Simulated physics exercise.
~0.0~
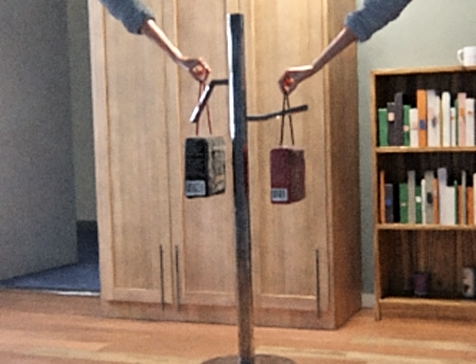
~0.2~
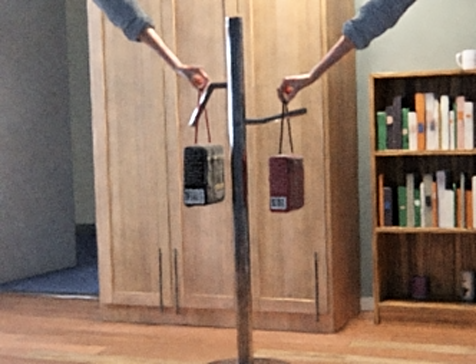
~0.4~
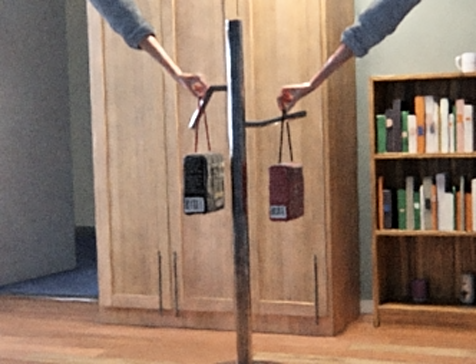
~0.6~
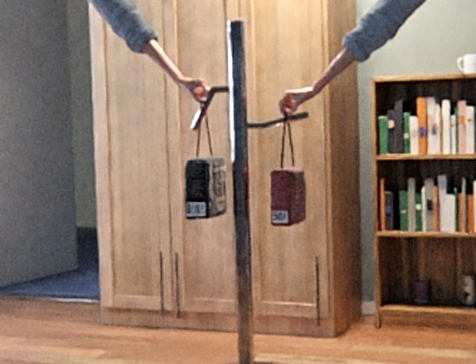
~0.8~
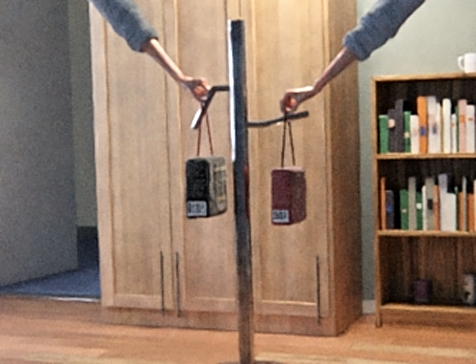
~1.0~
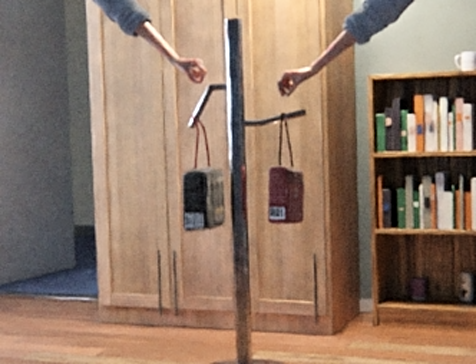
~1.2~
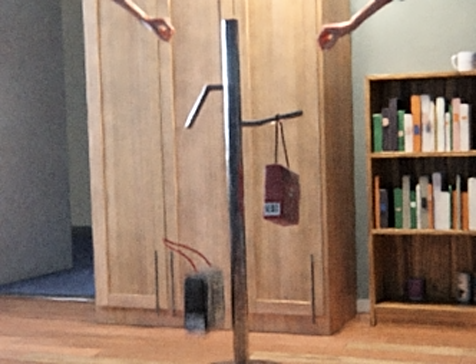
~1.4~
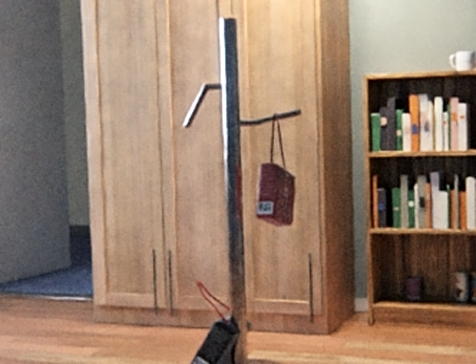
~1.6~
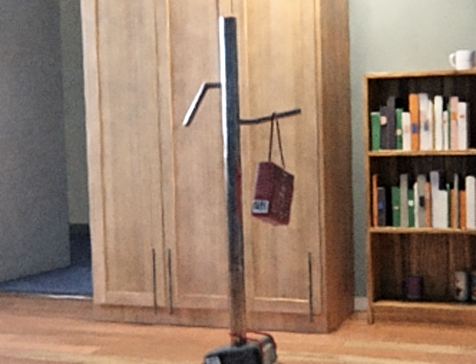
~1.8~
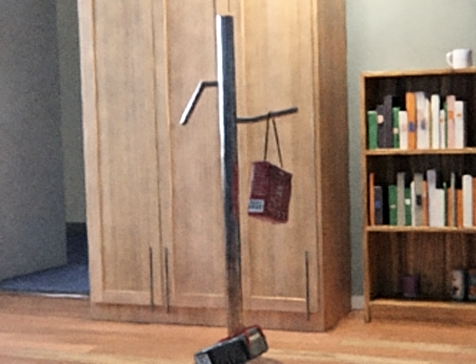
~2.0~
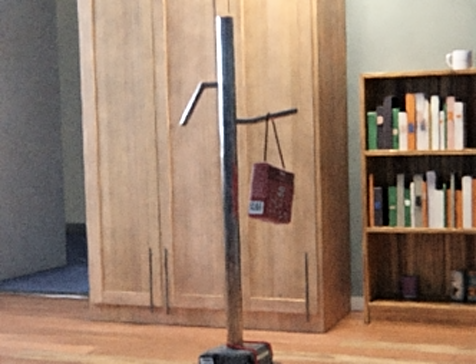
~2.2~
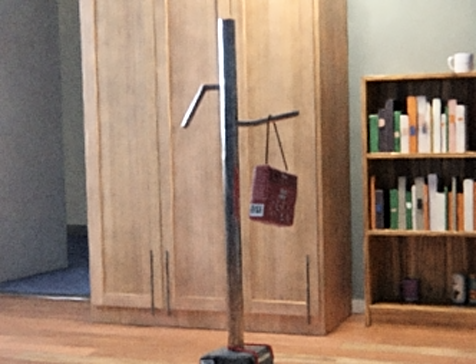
A dark metal post with two short pegs stands at the centre of a wood-floored room, seen from the front by a slightly swaying camera, with a pale wooden wardrobe behind it and a bookcase at right. Two hands in blue-grey sleeves lower a black sack at the left peg and a red bag at the right, each by a thin loop. The hands let go and draw back out of view. The black sack drops, tips over beside the post's base and ends on its side on the floor. The red bag tilts but stays hanging from the right peg.
